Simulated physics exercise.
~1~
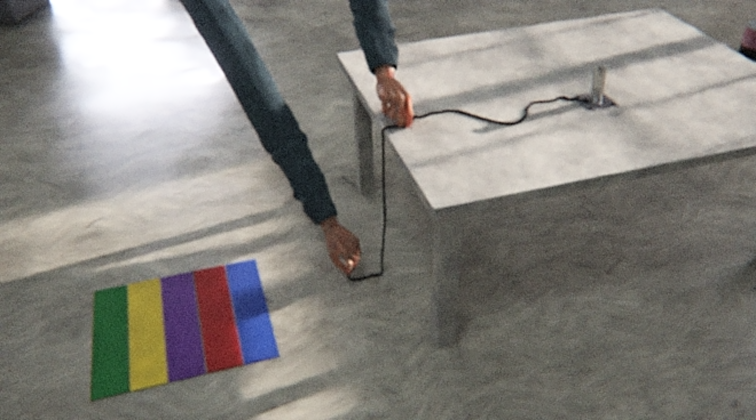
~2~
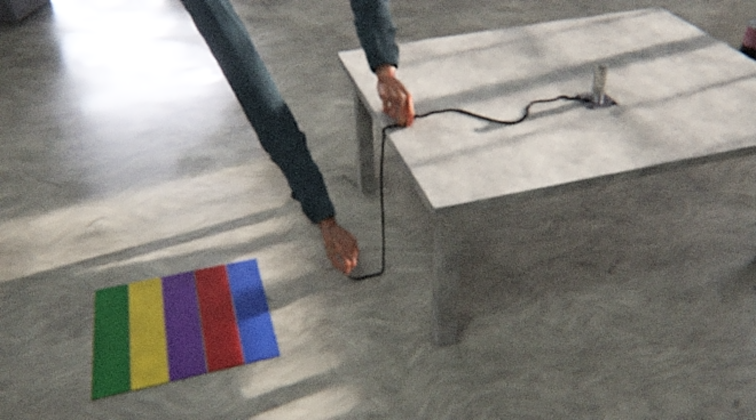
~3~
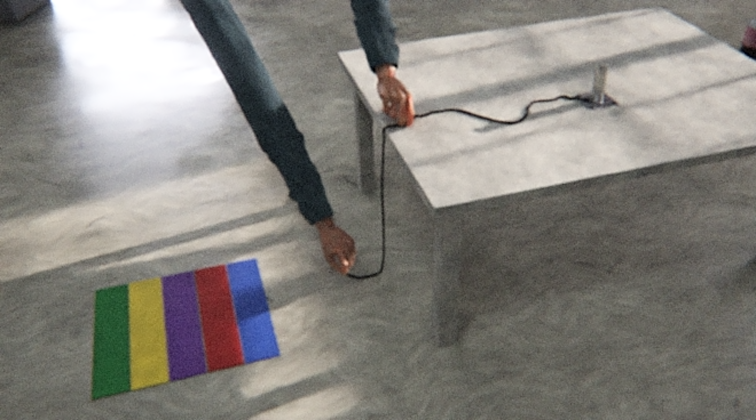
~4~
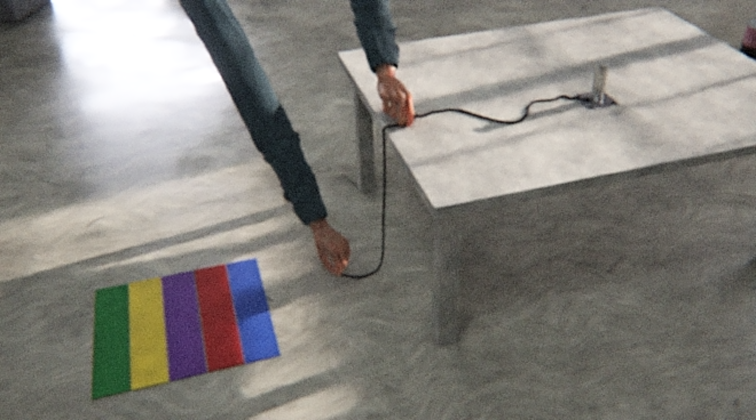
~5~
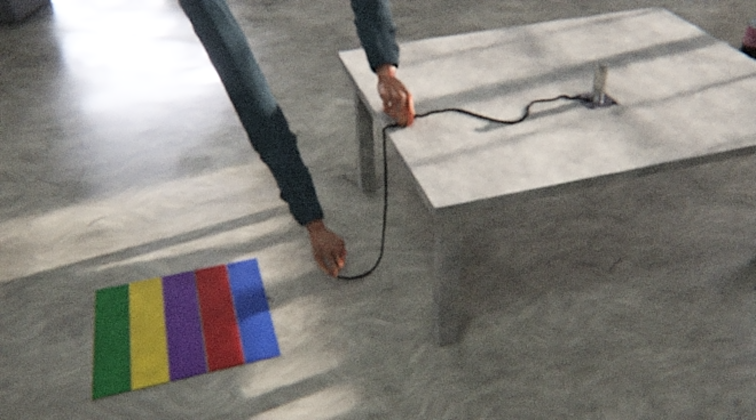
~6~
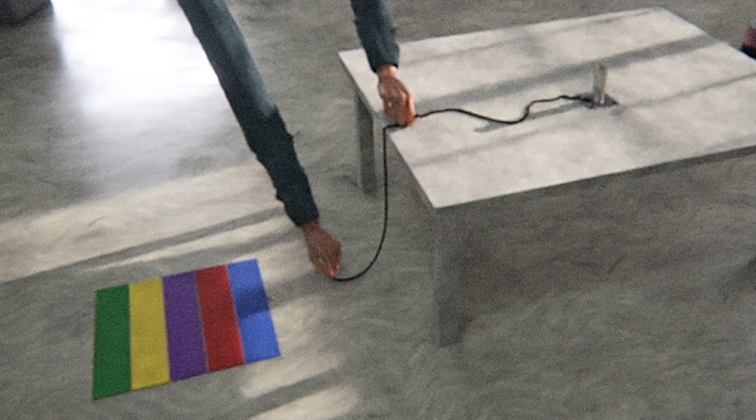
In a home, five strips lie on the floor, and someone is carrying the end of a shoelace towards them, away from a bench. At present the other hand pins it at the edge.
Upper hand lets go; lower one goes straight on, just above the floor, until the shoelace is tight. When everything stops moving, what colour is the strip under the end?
The strip under the end is purple.
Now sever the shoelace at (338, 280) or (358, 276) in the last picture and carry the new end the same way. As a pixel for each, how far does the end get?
Case by case: Roughly (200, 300), then roughly (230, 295).
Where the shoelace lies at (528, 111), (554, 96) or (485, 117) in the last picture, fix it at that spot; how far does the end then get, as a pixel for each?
It comes to rest around (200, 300), (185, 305) and (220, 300) respectively.
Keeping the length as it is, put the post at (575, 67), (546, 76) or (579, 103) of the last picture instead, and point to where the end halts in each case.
In pixels, the answers are (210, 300), (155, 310) and (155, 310).
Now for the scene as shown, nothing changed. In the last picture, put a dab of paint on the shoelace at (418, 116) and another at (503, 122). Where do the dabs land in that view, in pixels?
One finishes at (381, 138) and the other at (471, 118).
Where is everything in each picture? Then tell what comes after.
In the first picture, end (346, 271); blue (258, 340); red (222, 349); purple (185, 357); yellow (148, 365); green (110, 374).
In the second picture, end (345, 271); shoelace through (557, 99) (517, 122) (443, 111) (384, 135) (382, 197) (384, 255).
In the third picture, end (342, 271).
In the fourth picture, end (336, 273); shoelace through (557, 99) (517, 122) (443, 111) (384, 135) (384, 196) (383, 255).
In the fifth picture, end (332, 273).
In the sixth picture, end (327, 275); shoelace through (557, 99) (518, 122) (444, 111) (384, 135) (386, 196) (377, 256).
A little later, end near (247, 292); over blue.
Next, end near (202, 301); over red.
When it is tight, end near (177, 306); over purple. It halts on the purple strip.
